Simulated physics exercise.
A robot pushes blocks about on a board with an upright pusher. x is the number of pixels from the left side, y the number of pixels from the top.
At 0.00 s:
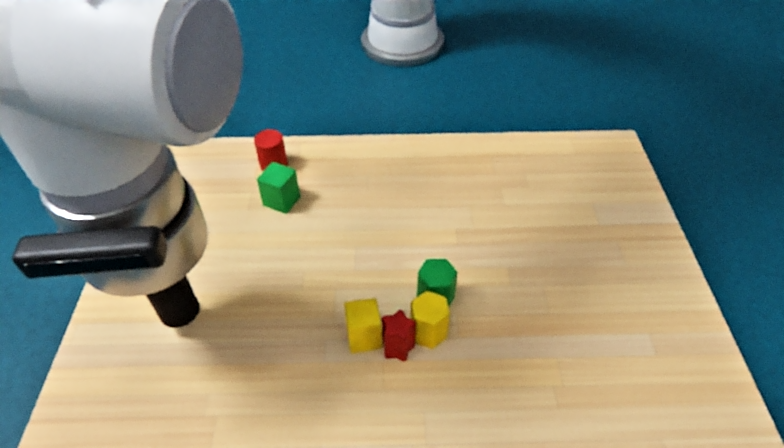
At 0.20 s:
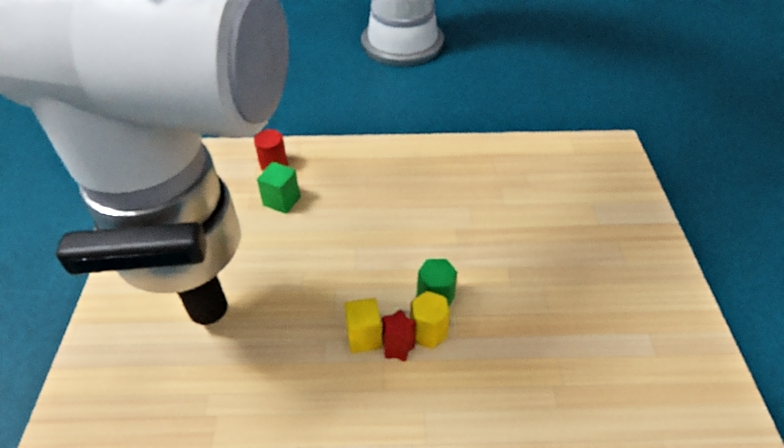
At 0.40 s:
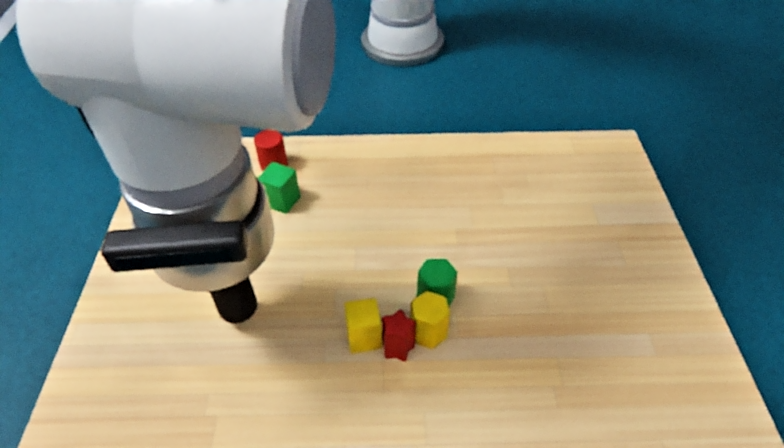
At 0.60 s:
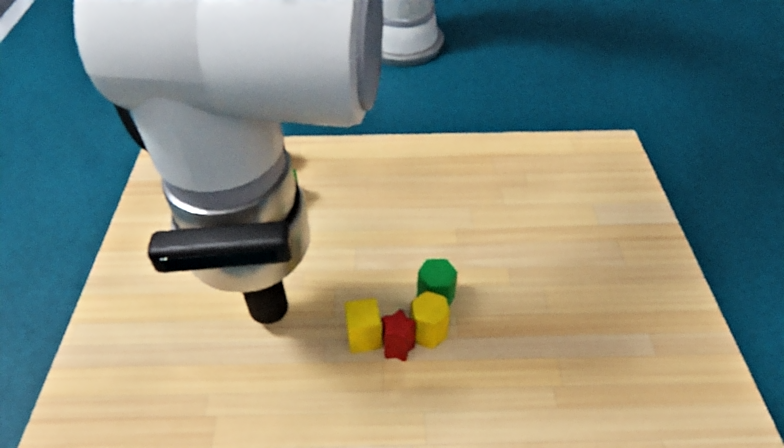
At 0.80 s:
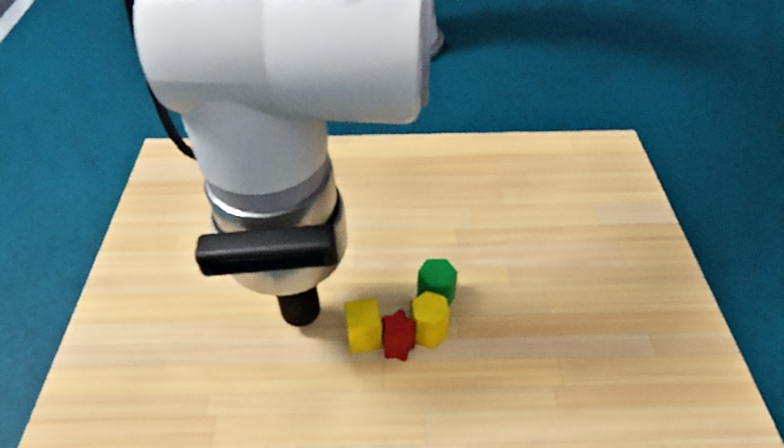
A robot arm with a black upright pusher moves steadily right across a wooden board, nearing a cluster of yellow, red and green blocks that stay still, while its body gradually hides a red block and a green cube behind it.
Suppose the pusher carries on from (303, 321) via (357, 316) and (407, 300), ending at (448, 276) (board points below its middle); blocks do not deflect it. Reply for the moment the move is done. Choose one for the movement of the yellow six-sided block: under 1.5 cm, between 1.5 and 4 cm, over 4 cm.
Moves under 1.5 cm.
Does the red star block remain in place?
No - that is not the case.
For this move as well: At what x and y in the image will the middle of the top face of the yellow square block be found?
It is at (388, 315).
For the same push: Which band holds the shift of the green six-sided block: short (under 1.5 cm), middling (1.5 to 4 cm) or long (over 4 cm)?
The over 4 cm band.
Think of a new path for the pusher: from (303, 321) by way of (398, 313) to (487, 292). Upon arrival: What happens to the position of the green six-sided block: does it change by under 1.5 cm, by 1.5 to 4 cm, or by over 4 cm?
Long: Over 4 cm.
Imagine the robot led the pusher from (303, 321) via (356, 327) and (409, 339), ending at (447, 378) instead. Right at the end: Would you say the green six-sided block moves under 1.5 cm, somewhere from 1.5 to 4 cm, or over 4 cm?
Verdict: Less than 1.5 cm.
What follows on the original path. One third of the way, pusher at (356, 305); yellow square block at (378, 318), turned 40° clockwise; red star block at (410, 330), turned 20° anticlockwise.
Two thirds of the way, pusher at (407, 290); yellow square block at (388, 315), turned 85° clockwise; red star block at (416, 335), turned 15° anticlockwise; green six-sided block at (446, 270).
At the end, pusher at (449, 265); yellow square block at (388, 315), turned 85° clockwise; red star block at (416, 335), turned 15° anticlockwise; yellow six-sided block still; green six-sided block at (488, 262), turned 75° clockwise.
